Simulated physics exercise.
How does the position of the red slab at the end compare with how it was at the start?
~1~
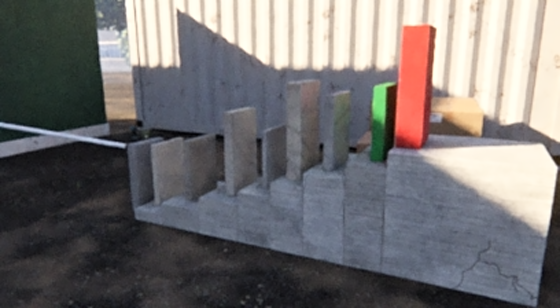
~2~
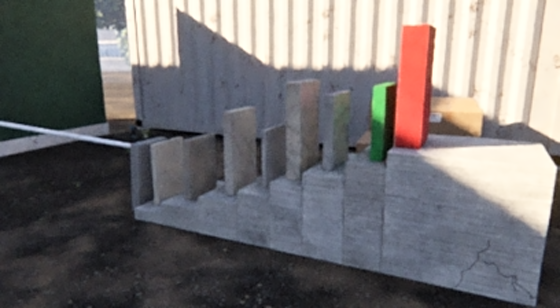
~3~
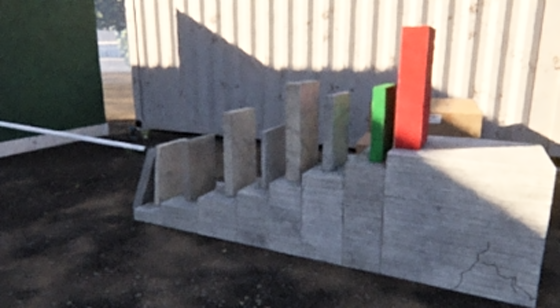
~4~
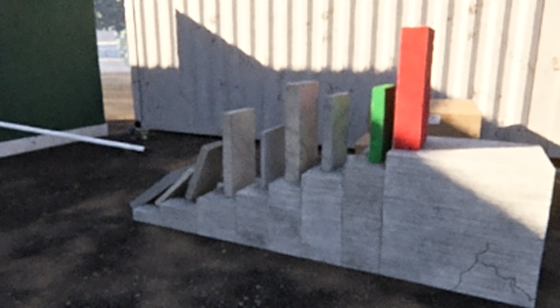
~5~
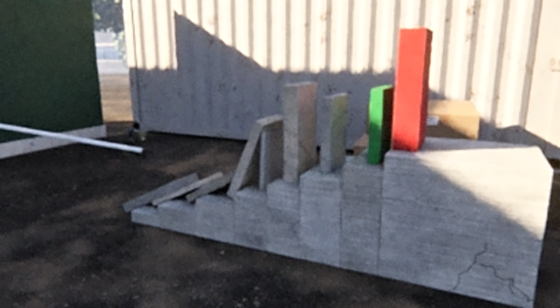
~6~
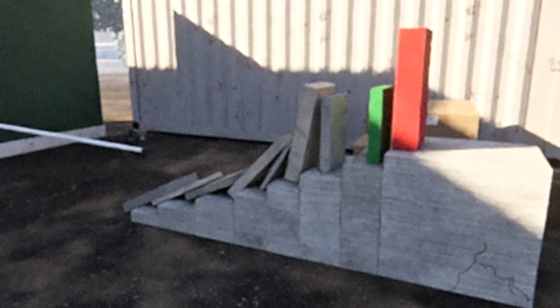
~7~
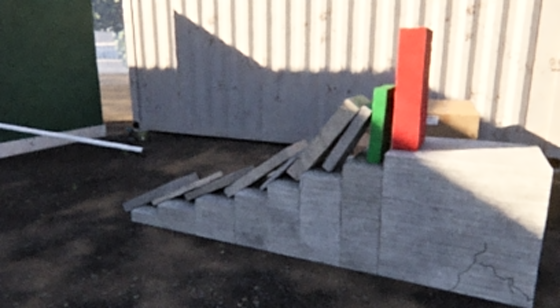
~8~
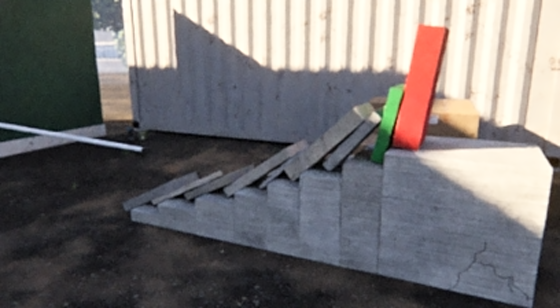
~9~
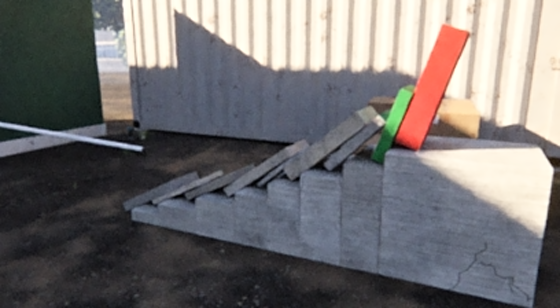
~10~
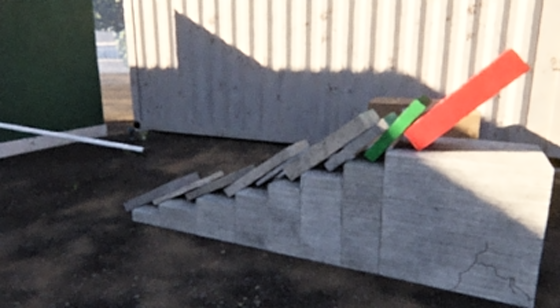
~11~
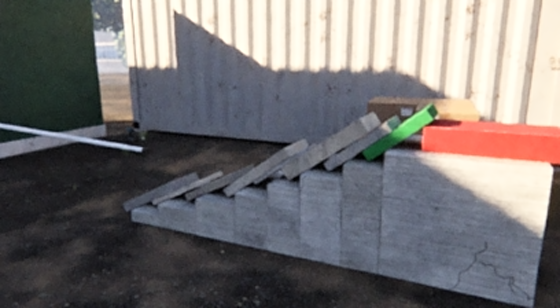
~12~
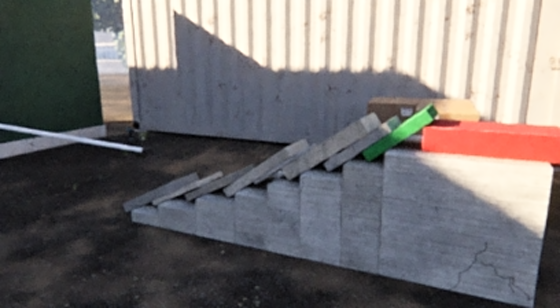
At the start the red slab stands upright on the top block, and at the end it lies on its side there.
